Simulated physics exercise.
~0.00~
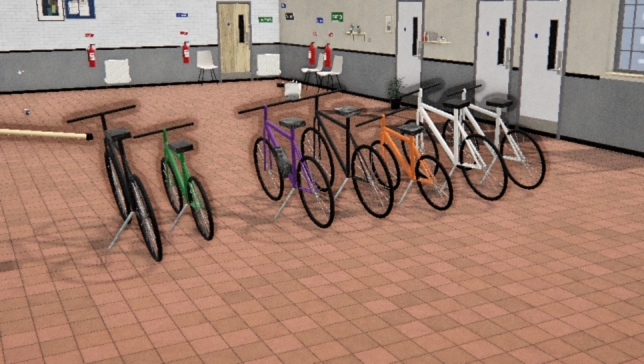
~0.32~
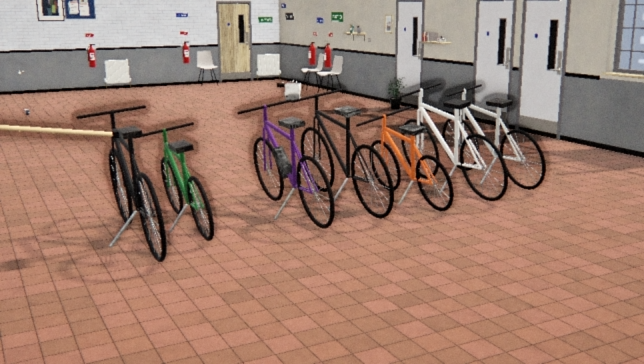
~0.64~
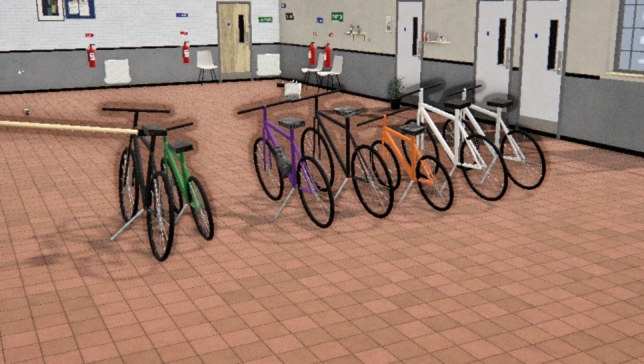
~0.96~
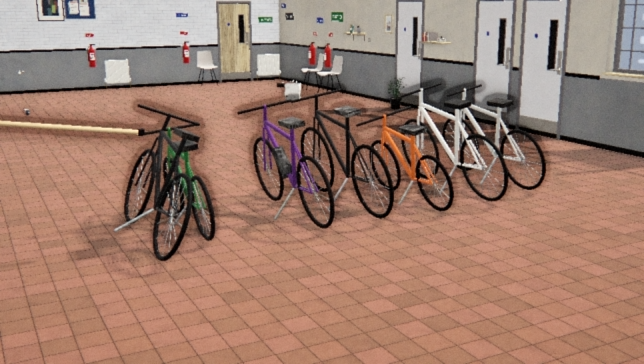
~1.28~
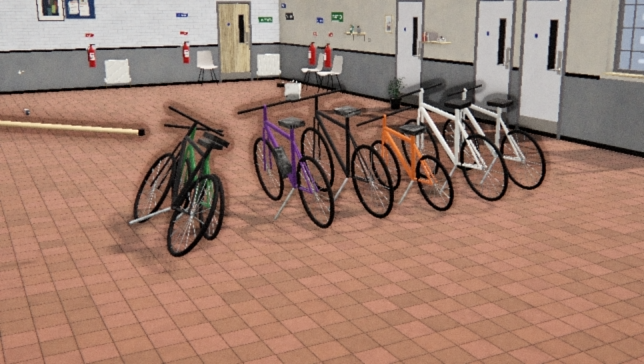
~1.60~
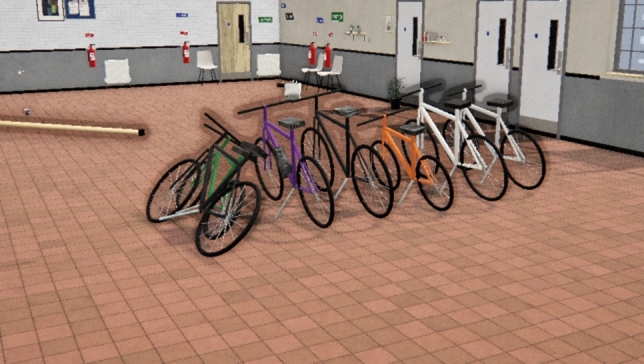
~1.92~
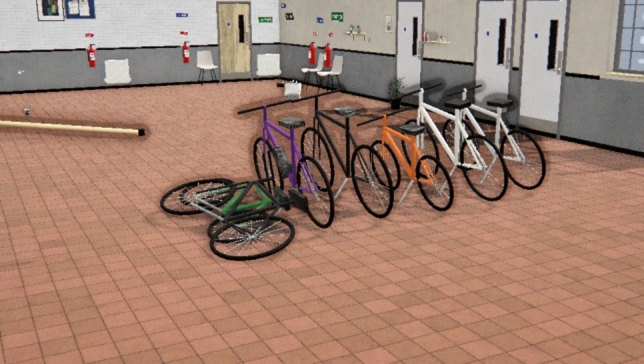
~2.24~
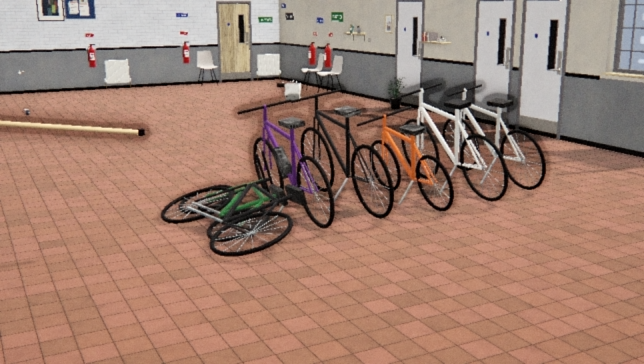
Seven bicycles stand in a row across a red tiled floor, seen from slightly above in a hall with pale walls, doors and red fire extinguishers. A black one and a green one are at the left, then purple, dark, orange and two white ones. A pale pole slides in from the left and pushes the black bicycle, then stops. The black bicycle tips right into the green one, and both lean over together and drop flat beside the purple bicycle. The purple one and the four beyond it stay standing.
